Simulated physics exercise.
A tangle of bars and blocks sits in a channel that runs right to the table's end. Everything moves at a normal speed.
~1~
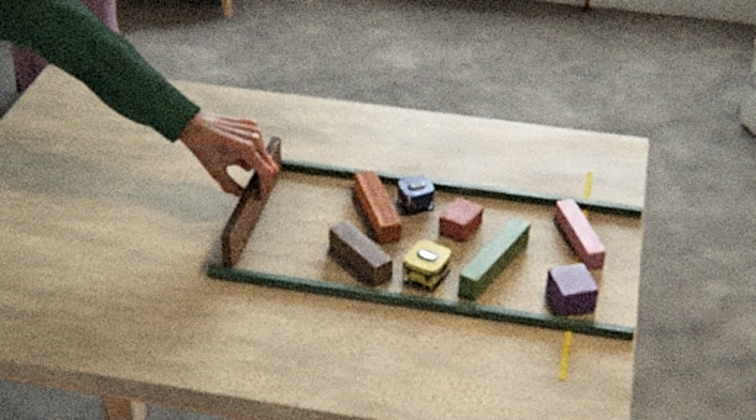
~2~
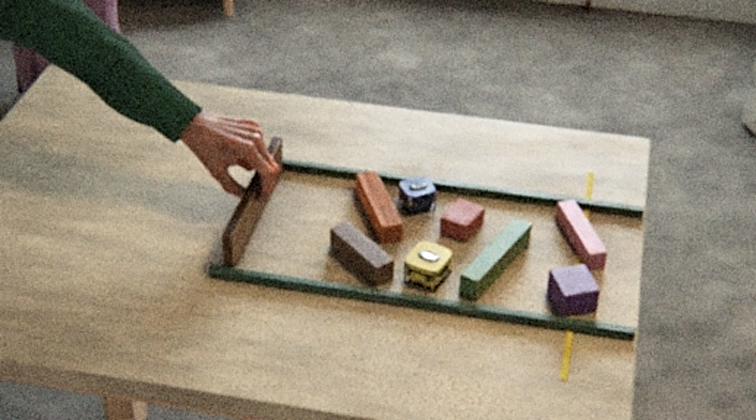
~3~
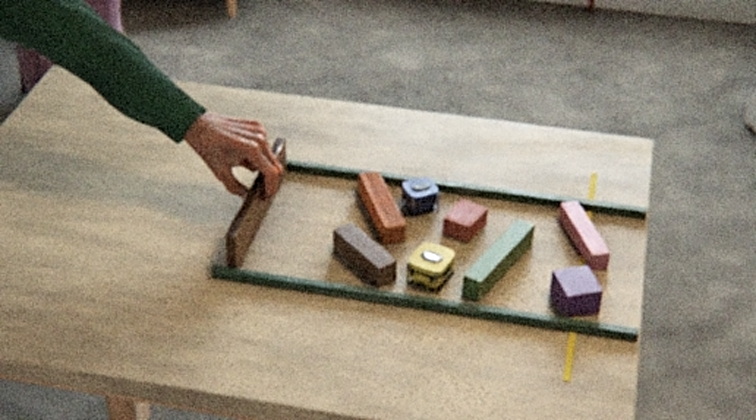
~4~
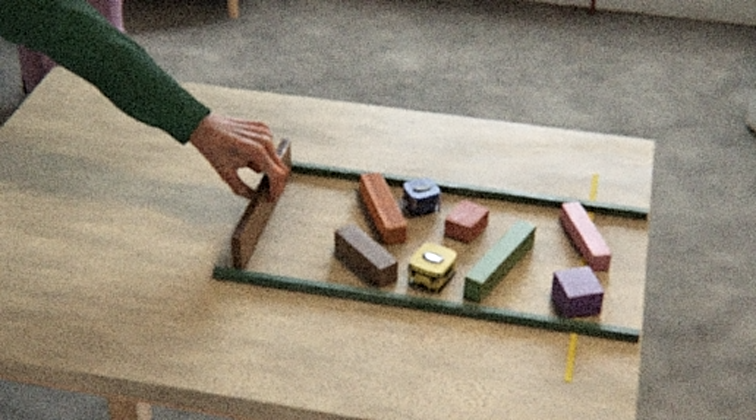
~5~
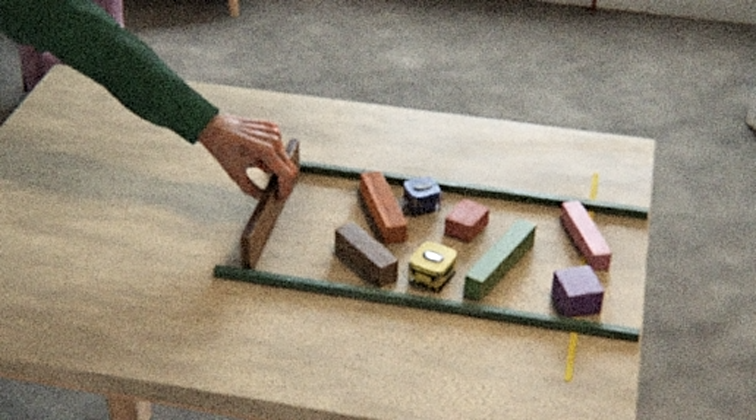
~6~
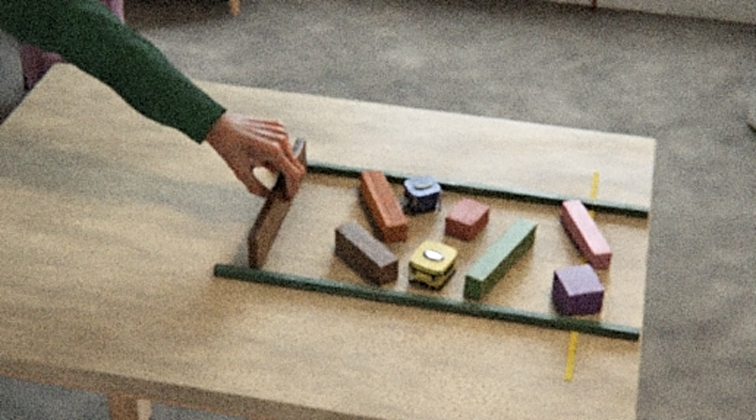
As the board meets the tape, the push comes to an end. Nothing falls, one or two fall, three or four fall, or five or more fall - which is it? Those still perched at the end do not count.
Three or four fall.
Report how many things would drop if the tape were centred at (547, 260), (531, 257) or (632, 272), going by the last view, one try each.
Try by try, 0, 0 and 6.
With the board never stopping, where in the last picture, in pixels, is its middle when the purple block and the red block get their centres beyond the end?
Roughly at (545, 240) and roughly at (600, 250).
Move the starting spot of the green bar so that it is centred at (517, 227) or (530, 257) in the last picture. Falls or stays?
In that order, it falls; goes over.
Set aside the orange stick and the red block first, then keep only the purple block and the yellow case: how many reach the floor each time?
The count is 1 in the first case and 1 in the second.
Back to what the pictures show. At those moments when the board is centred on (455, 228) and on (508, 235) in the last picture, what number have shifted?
Well, it's 6 at the first one and 8 at the second.
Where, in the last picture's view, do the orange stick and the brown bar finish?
In the last picture, roughly (599, 235) and (592, 291).
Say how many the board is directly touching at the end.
Counting them up gives 2.
Soon after, none off yet; purple block at rest near (578, 291); pink bar at rest near (586, 234); green bar at rest near (501, 258).
After that, none off yet; purple block moving near (583, 293); pink bar at rest near (586, 234); green bar displaced a little near (552, 268).
In the end, the number that fall off is three or four; gone, green bar, pink bar and purple block.
